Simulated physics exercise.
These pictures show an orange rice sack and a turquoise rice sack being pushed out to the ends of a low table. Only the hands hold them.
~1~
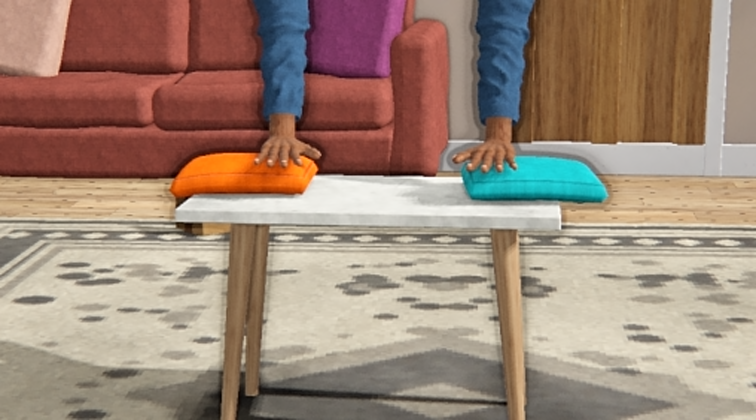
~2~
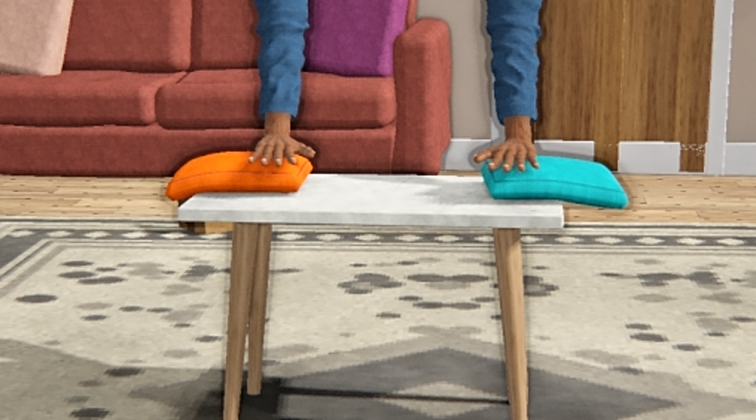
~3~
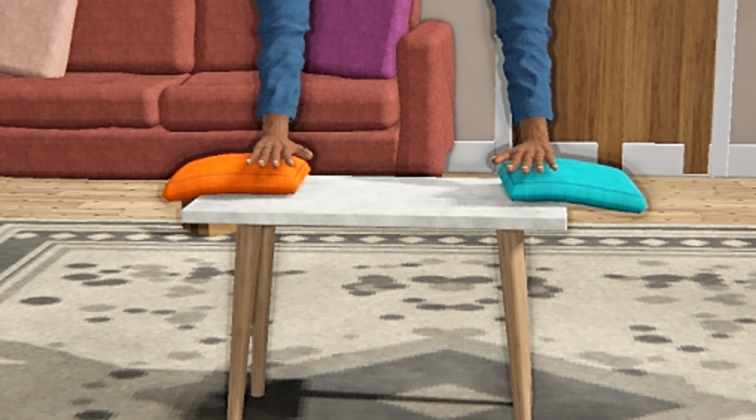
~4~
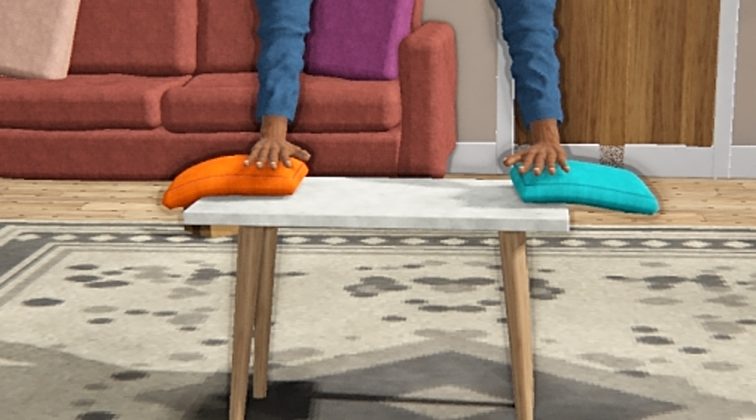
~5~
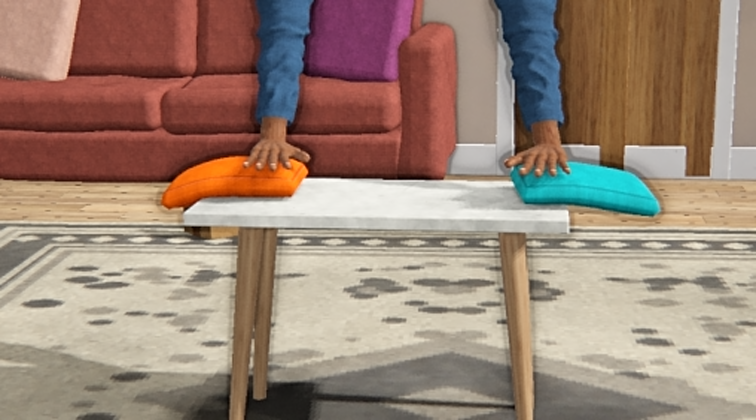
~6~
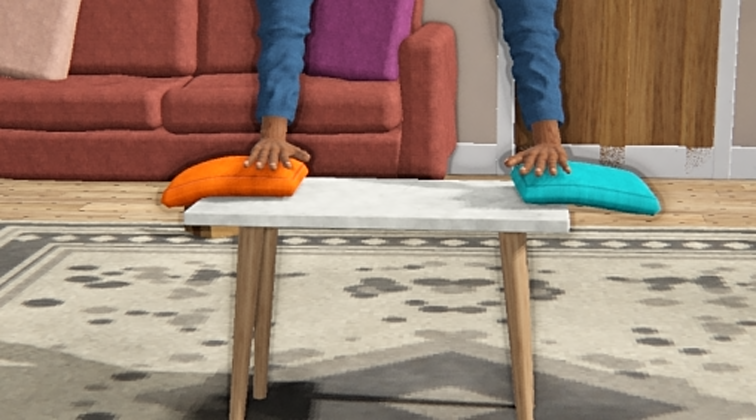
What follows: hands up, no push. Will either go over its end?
As it turns out, the orange rice sack remains on top; the turquoise rice sack goes down.
Then, 0.26 s after the last picture, orange rice sack lying still; turquoise rice sack tipping outwards near (592, 216).
Then, 0.52 s after the last picture, orange rice sack lying still; turquoise rice sack on the floor near (613, 410).
Then, 0.78 s after the last picture, orange rice sack lying still; turquoise rice sack on the floor near (673, 406).
At rest, orange rice sack lying still; turquoise rice sack on the floor near (677, 412). The orange rice sack holds its place and the turquoise rice sack slumps off the end.
